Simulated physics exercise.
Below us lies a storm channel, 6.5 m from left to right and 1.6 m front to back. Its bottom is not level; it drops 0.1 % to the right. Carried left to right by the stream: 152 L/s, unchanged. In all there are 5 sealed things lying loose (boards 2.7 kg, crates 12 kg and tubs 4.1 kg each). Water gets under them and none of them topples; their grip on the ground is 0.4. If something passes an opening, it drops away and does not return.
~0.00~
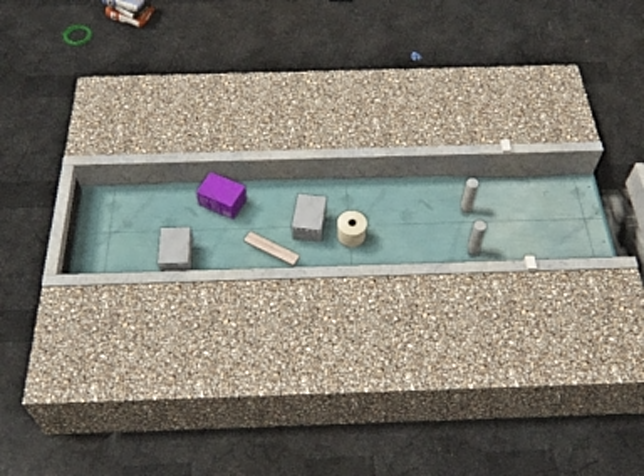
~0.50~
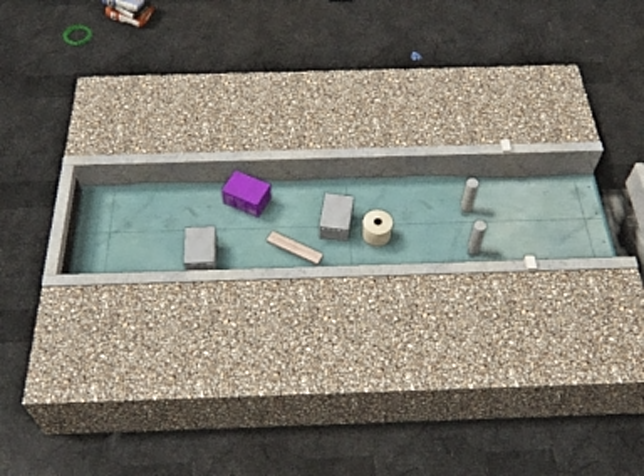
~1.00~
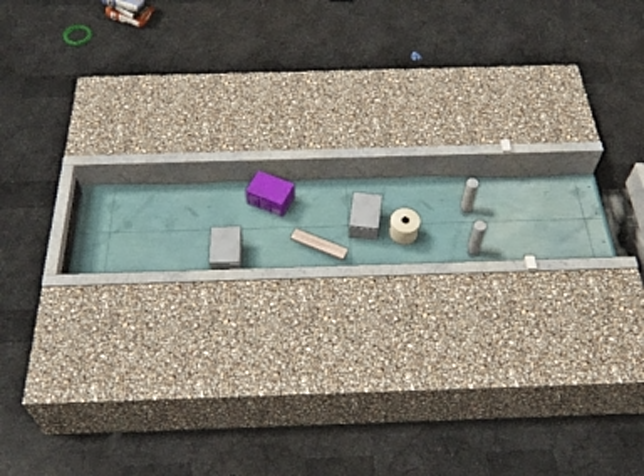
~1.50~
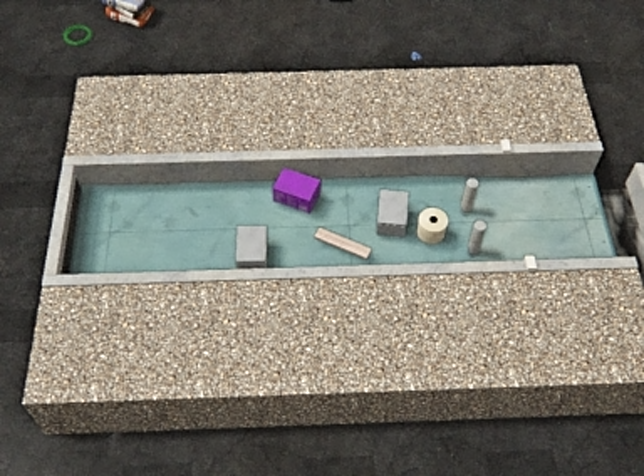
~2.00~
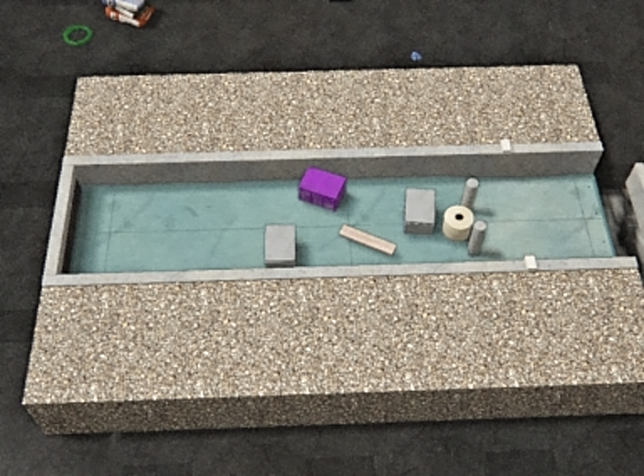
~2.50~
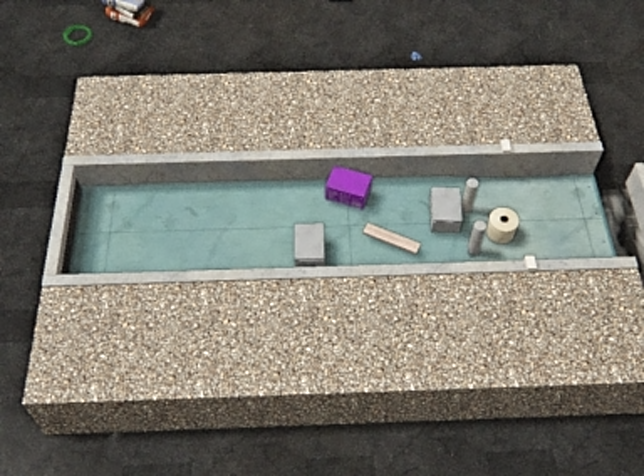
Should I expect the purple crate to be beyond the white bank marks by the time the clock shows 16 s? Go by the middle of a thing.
Prediction - the purple crate gets there in time.
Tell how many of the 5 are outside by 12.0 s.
5 by that time.
After 3.5 s the purple crate is near (402, 178), 2.3 m from its start, afloat; 1 of 5 are over the mark; 5 afloat.
After 7.2 s the purple crate has gone out; 4 of 5 are over the mark; 1 afloat.
After 12.0 s the purple crate has gone out; 5 of 5 are over the mark; 0 afloat.
After 16.0 s the purple crate has gone out; 5 of 5 are over the mark; 0 afloat.
